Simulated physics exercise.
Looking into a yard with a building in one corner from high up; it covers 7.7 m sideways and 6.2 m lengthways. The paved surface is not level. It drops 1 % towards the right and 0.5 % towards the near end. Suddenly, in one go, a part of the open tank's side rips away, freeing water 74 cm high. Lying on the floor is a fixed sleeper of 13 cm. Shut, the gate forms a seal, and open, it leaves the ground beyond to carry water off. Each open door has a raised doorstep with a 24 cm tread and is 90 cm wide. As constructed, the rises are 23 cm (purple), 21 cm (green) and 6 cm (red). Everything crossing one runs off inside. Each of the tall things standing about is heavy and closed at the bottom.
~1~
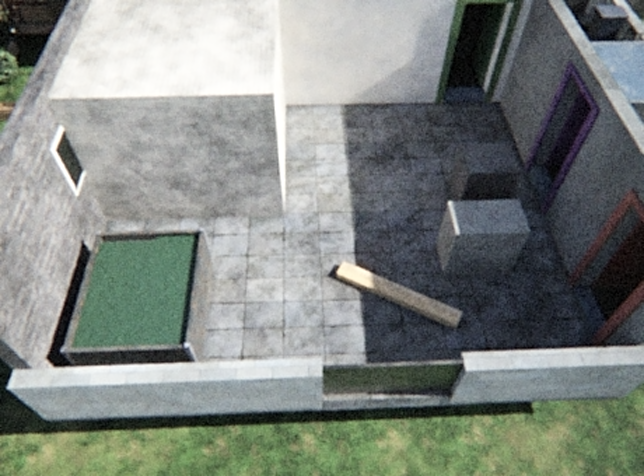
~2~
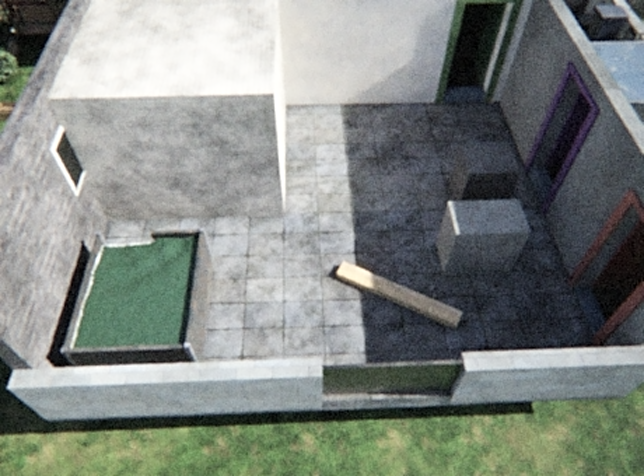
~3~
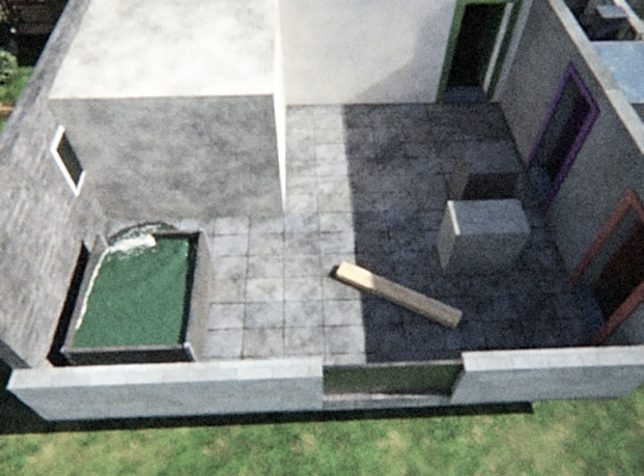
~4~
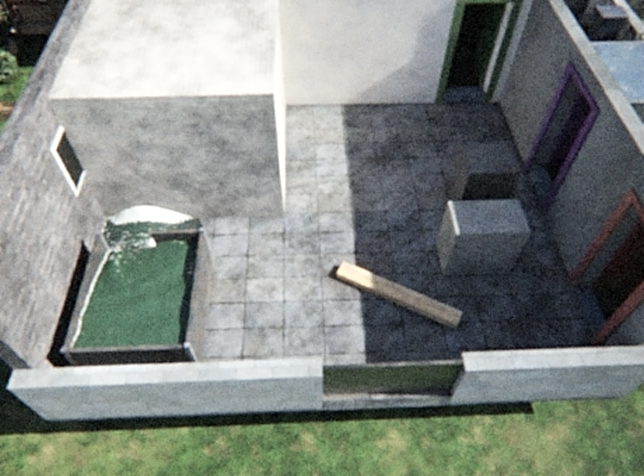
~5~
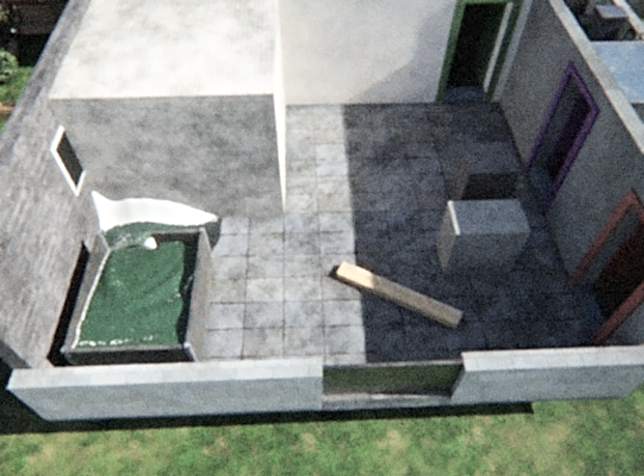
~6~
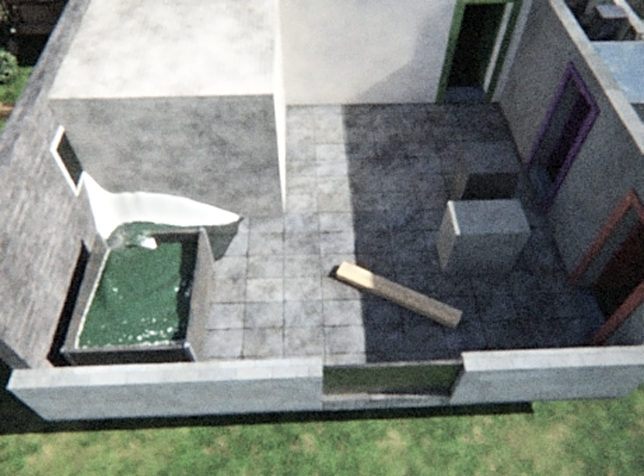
A paved yard with a pale building filling its far left corner is seen from high above, with grass along the near side. A dark-walled open tank of green water stands at the left, a wooden beam and a pale block lie to the right, and green, purple and red doorframes line the walls. The tank's far side gives way and whitish water pours out, spreading rightward over the paving, while the camera stays still.
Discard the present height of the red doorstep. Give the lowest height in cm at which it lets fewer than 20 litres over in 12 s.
Roughly 14 cm.
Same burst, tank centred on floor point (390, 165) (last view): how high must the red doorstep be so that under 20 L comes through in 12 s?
Then close to 11.0 cm.
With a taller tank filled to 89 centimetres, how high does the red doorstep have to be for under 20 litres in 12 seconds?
In that case, roughly 19 cm.
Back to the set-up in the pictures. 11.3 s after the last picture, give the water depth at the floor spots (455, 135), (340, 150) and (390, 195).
Approx. 7 / 2 / 2 cm.
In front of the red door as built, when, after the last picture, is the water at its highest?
About 4.5 seconds.
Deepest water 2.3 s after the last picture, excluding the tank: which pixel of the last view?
Look close to (64, 380).
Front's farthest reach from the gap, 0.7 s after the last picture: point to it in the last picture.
Somewhere near the pixel (346, 224).
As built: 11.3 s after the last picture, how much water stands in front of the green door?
It works out to about 8.0 centimetres deep.
Then, 0.7 s after the last picture water covers 15 % of the floor, deepest (59 cm) near (108, 221); it has not reached the red door.
Then, 2.3 s after the last picture water covers 45 % of the floor, deepest (41 cm) near (64, 380); it has not reached the red door.
Then, 11.3 s after the last picture water covers 90 % of the floor, deepest (10 cm) near (587, 374); 10 cm at the red door, 187 litres in over its 6 cm doorstep.
At the red door as built, the water peaked near 16 cm, 4.7 s after the last picture.
With a doorstep of 12.5 cm, 34 litres would have come in within the 12 s; with 17.5 cm, 6 litres. So under 20 litres takes about 14 cm.
